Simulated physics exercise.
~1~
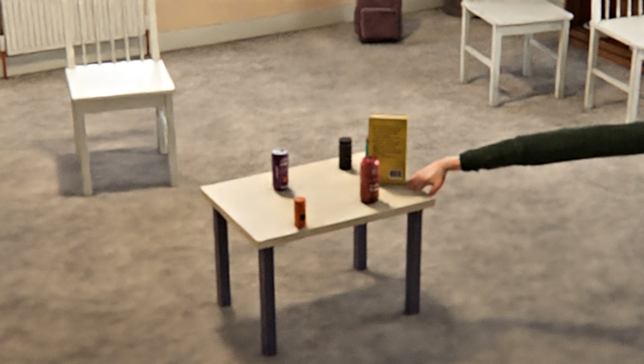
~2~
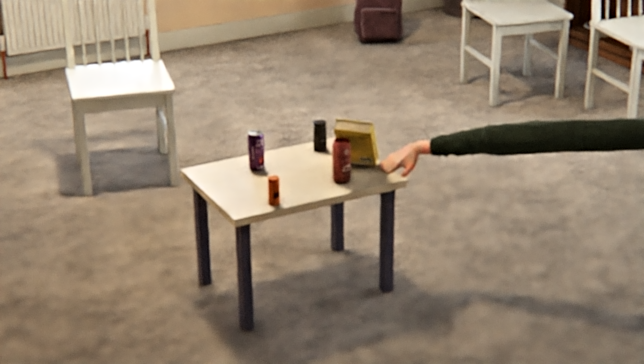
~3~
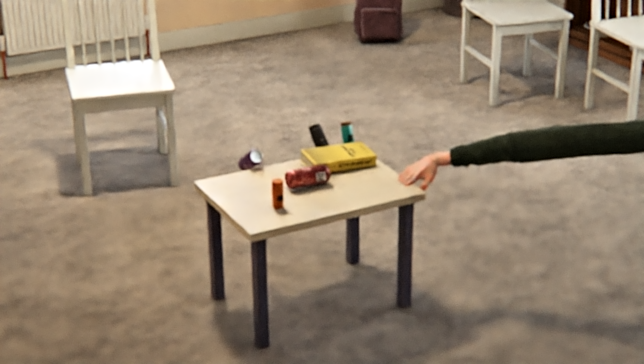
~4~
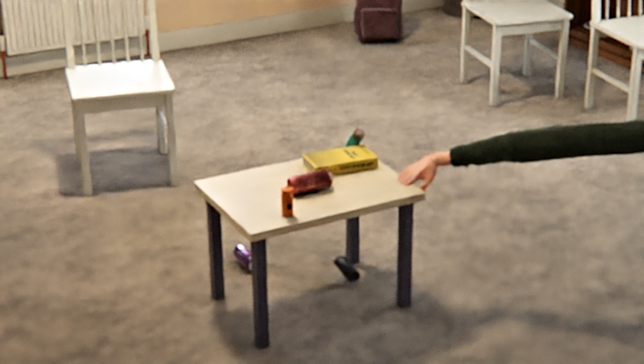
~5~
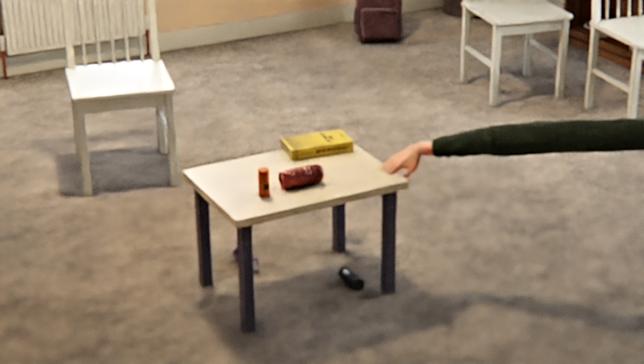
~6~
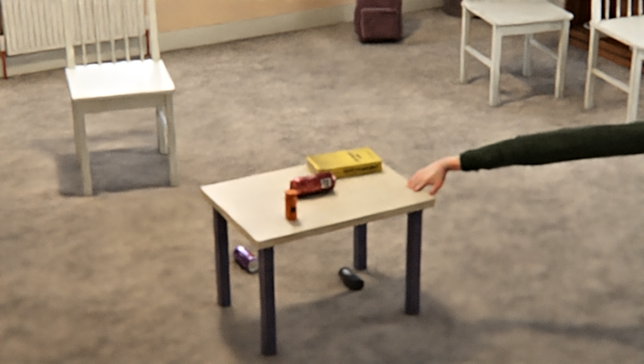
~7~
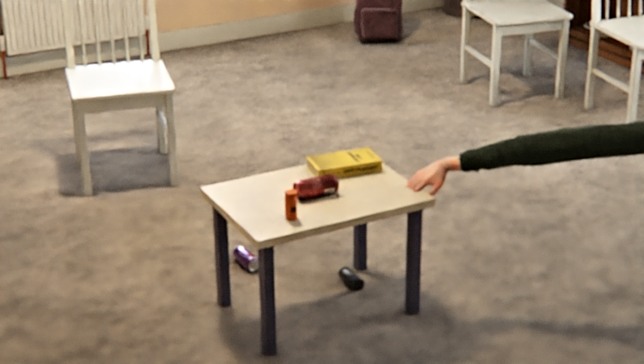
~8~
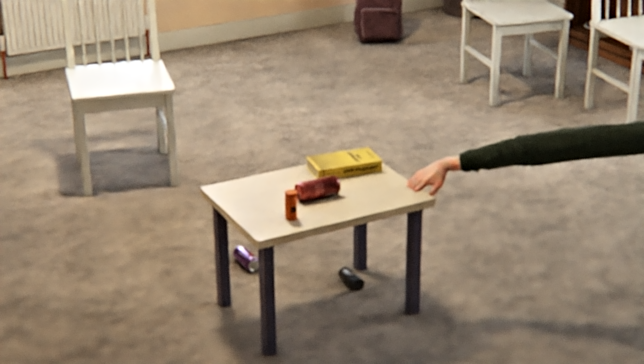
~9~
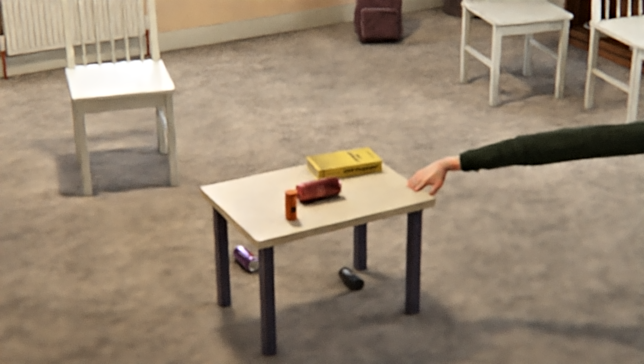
The footage shows a hand jerking a small table back and forth, toppling a yellow book and red can onto its top while a purple can, a black container and a greenish one go over the edge; an orange container stays upright beside the toppled pair.
